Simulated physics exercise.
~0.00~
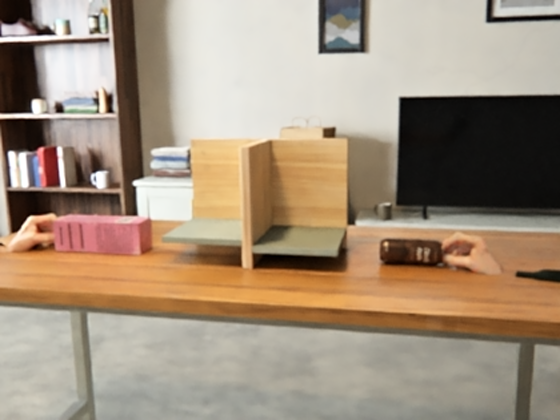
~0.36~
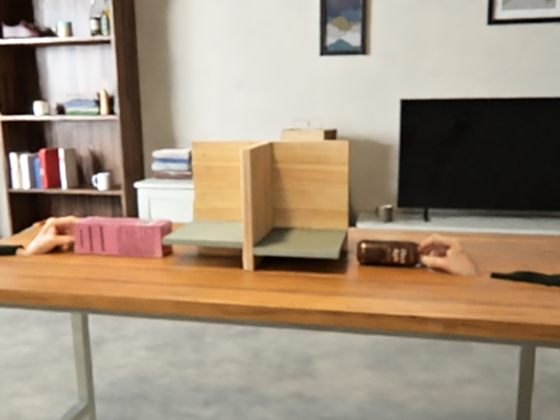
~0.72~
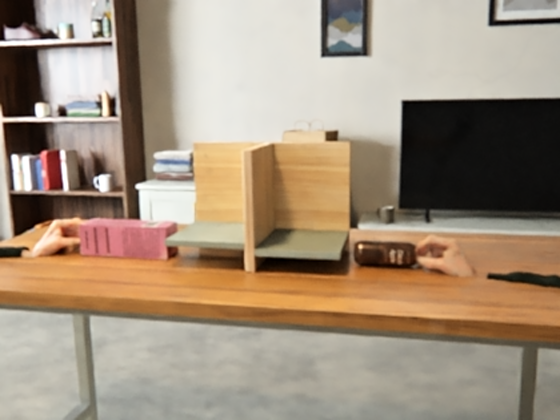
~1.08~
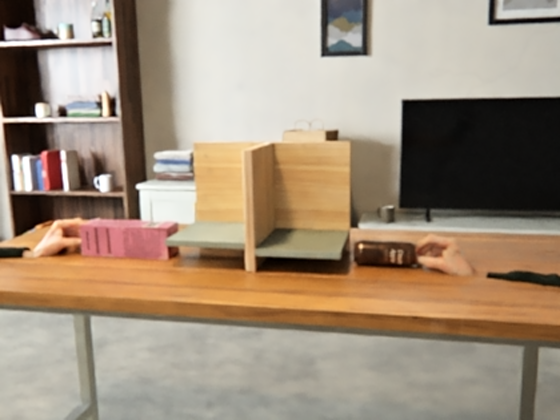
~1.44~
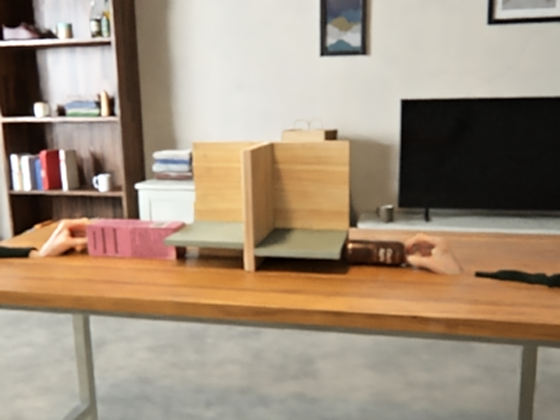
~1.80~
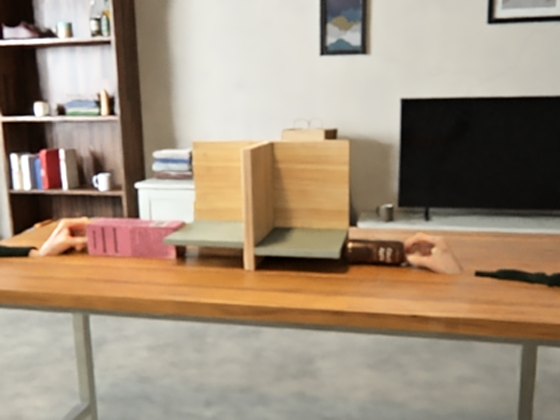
A brown can and a pink carton, both lying on their sides, are pushed by hands from opposite ends of a wooden table, seen from the front by a slightly swaying camera. Between them stands a two-sided wooden shelf with low greenish ledges, with a bookcase on the left and a dark television on the right behind. The can slides left while the carton slides right, and both pause briefly near the shelf. They edge inward once more, then stop at the openings beneath the ledges, the hands still on them.
